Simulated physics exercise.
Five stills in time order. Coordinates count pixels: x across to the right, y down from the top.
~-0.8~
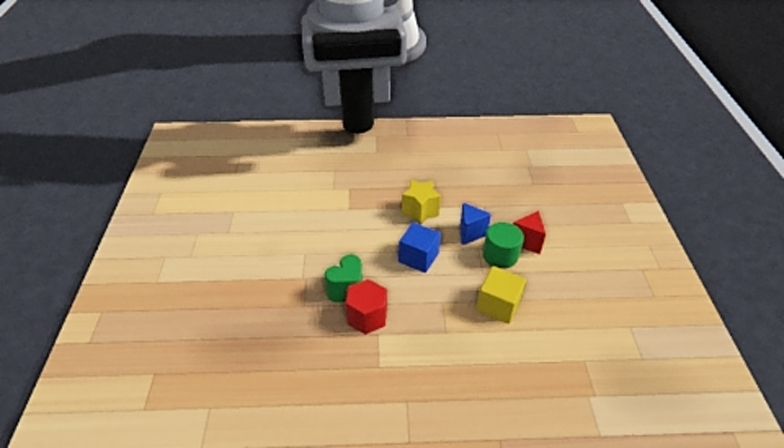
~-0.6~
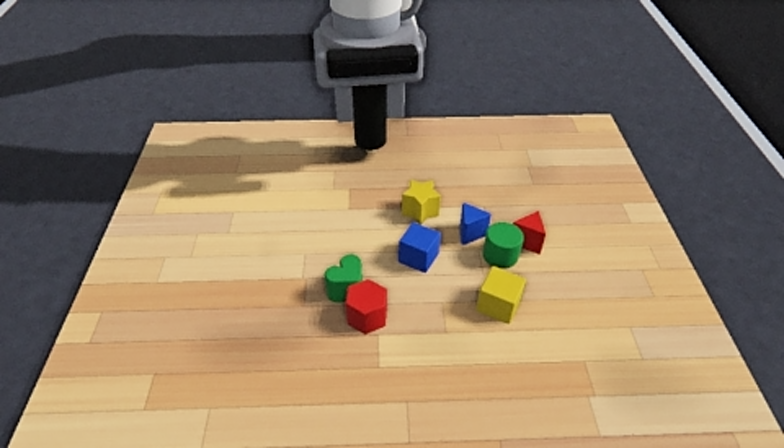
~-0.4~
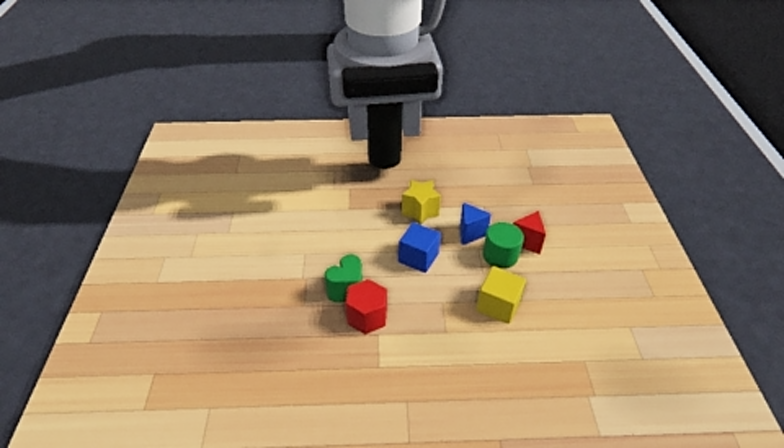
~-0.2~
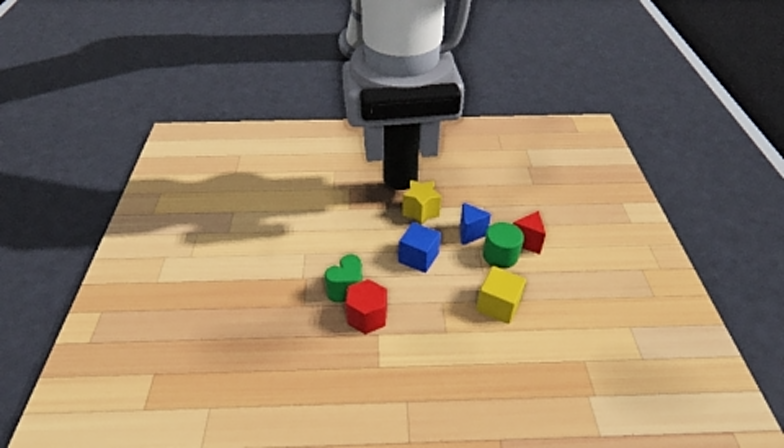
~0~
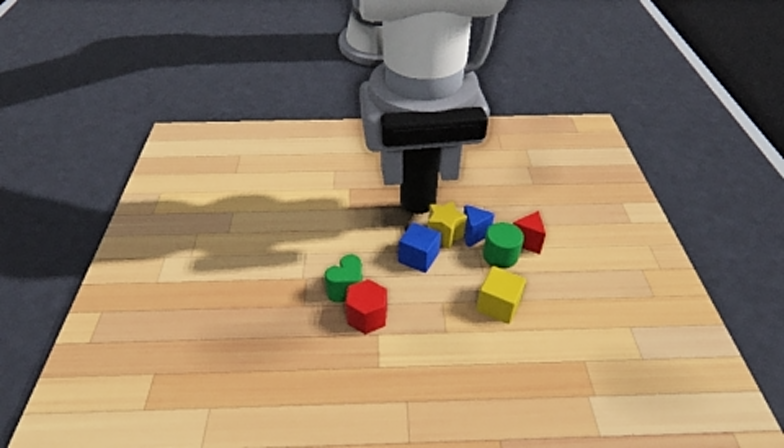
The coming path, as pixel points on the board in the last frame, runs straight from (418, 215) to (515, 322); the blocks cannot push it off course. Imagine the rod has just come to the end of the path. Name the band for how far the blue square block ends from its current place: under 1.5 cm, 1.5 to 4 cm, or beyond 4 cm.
Travel: Within 1.5 cm.
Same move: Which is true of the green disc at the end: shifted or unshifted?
Once the rod is done, the green disc is in a new spot.
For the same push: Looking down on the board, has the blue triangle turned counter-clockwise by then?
Yes, I think so.
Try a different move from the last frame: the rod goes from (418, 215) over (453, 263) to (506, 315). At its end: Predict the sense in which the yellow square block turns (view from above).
Answer: With the clock.
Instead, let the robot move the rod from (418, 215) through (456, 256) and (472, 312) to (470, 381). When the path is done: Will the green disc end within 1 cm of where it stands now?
The answer is no.
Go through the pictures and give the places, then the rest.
The first picture shows rod's lower end at (358, 125); blue square block at (420, 236); yellow star-shaped block at (422, 190); blue triangle at (473, 213); yellow square block at (503, 284); green disc at (505, 234).
The second picture shows rod at (371, 141); blocks still.
The third picture shows rod at (385, 159); blocks still.
The fourth picture shows rod at (400, 179); blocks still.
The fifth picture shows rod at (418, 202); blue square block at (420, 236); yellow star-shaped block at (446, 214); blue triangle at (477, 214); yellow square block at (503, 284); green disc at (505, 234).
On the path given first. One third of the way, rod at (447, 234); blue square block at (420, 241), turned 25° clockwise; yellow star-shaped block at (475, 243), turned 35° anticlockwise; blue triangle at (484, 216), turned 25° anticlockwise; green disc at (512, 236).
Two thirds of the way, rod at (481, 270); blue square block at (420, 242), turned 30° clockwise; yellow star-shaped block at (517, 276), turned 50° anticlockwise; blue triangle at (484, 216), turned 25° anticlockwise; yellow square block at (525, 309), turned 40° clockwise; green disc at (518, 238).
At the end, rod at (518, 310); blue square block at (420, 242), turned 30° clockwise; yellow star-shaped block at (558, 297), turned 90° anticlockwise; blue triangle at (484, 216), turned 25° anticlockwise; yellow square block at (552, 338), turned 80° clockwise; green disc at (518, 238).
